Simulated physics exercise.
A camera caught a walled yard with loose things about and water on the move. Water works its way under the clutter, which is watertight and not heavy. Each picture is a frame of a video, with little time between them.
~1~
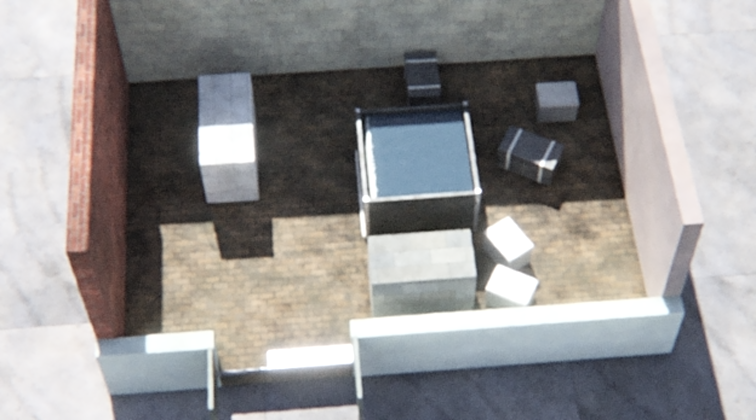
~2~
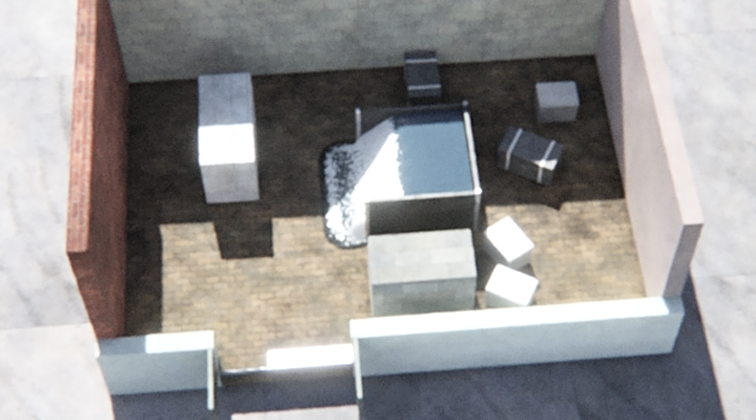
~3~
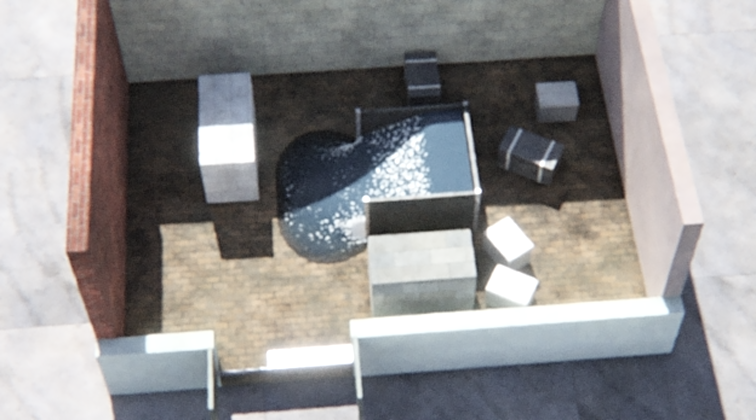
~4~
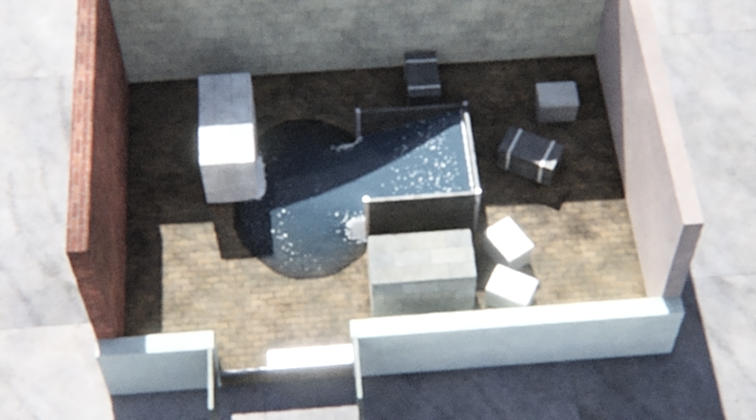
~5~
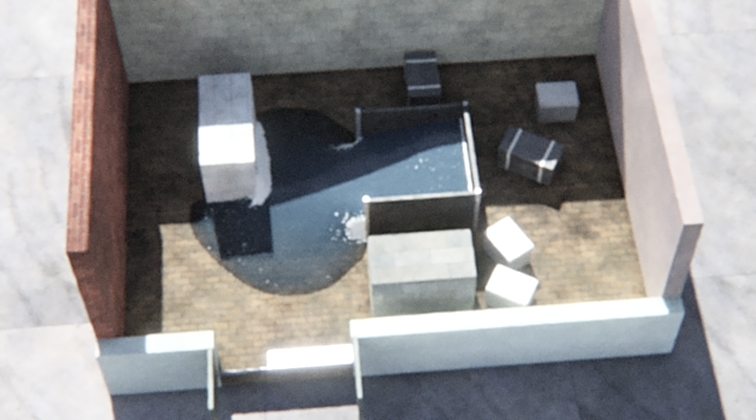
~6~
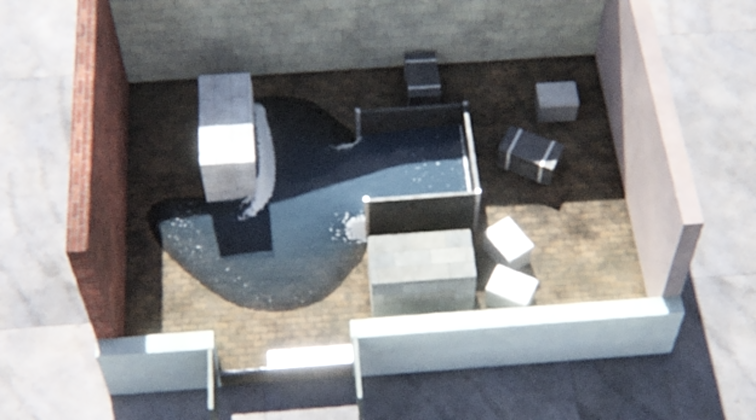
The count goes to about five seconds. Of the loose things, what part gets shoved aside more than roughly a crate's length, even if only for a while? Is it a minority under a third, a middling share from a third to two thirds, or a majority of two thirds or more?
The portion knocked well out of place is a third to two thirds.
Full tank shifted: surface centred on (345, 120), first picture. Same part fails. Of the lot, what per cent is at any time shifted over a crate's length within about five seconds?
The share comes to close to 40 percent.
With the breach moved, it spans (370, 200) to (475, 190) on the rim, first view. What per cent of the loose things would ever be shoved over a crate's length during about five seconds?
Around 80 in a hundred.
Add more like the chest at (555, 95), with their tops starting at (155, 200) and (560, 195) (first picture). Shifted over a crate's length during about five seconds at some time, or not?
In sequence: Travels that far, doesn't go far.
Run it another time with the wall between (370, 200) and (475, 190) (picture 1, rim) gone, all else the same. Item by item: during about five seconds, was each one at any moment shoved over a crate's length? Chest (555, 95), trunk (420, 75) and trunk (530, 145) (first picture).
Got that far, never got that far, got that far.
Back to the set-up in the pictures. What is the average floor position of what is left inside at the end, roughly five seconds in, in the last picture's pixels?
The average lands at about (543, 195).
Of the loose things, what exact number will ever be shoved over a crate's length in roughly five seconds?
So the number is 2.
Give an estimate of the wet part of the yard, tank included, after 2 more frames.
Roughly 35 %.
A moment on, 0 of 5 are well off their spots; 0 afloat.
Next, 0 of 5 are well off their spots; 0 afloat.
Later, 1 of 5 are well off their spots; 1 afloat.
In the end, 2 of 5 are well off their spots, and 2 have been at some point; 2 afloat.
